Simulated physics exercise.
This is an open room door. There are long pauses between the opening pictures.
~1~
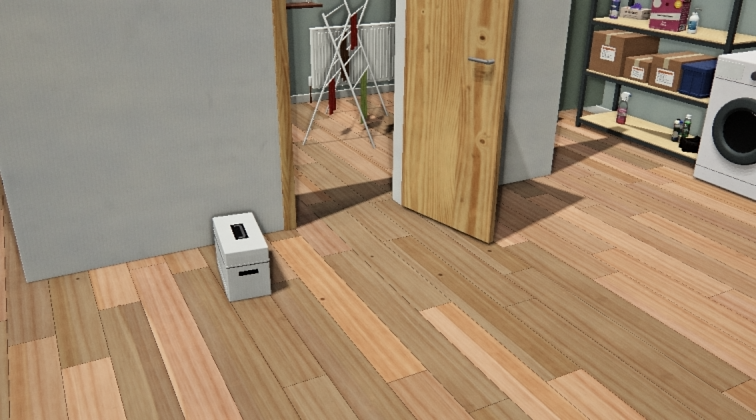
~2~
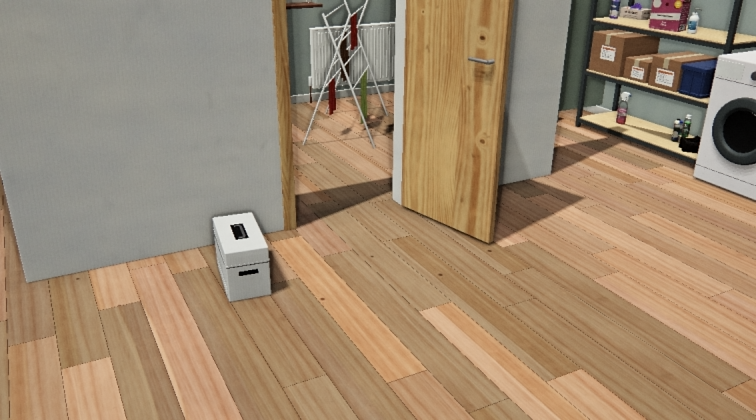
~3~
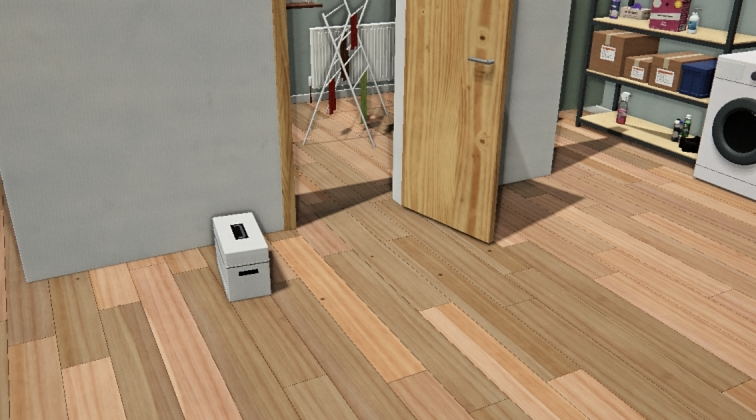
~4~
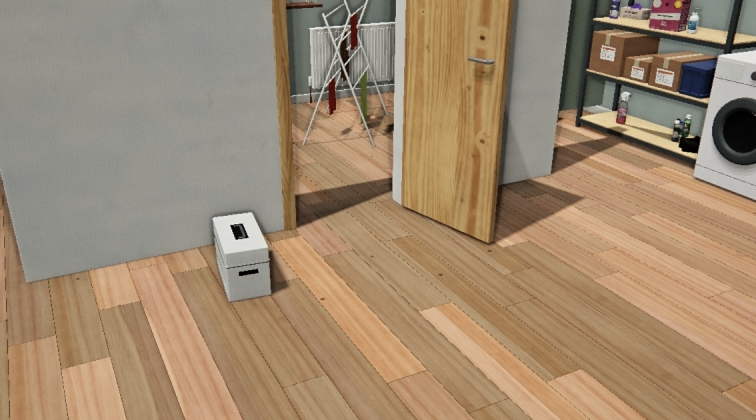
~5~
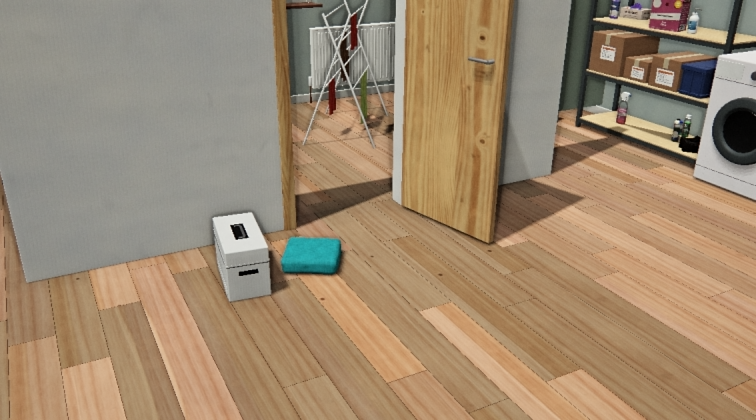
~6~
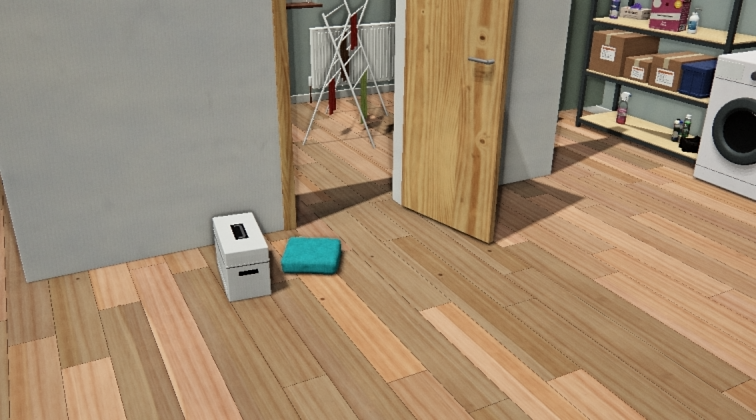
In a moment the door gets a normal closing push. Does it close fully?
As it turns out, it shuts.
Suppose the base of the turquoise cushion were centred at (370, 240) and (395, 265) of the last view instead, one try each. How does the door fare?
In the first case it stops short; in the second case it reaches the frame.
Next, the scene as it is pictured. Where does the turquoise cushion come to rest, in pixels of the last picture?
Around (297, 256).
Then, 0.60 s later than the last frame, door at 80°.
Then, 1.10 s later than the last frame, door at 37°.
Then, 1.30 s later than the last frame, door at 19°; turquoise cushion moved a little near (298, 256).
When it is over, door at 0°; both as before. End places, in pixels of the last picture, turquoise cushion near (297, 256).
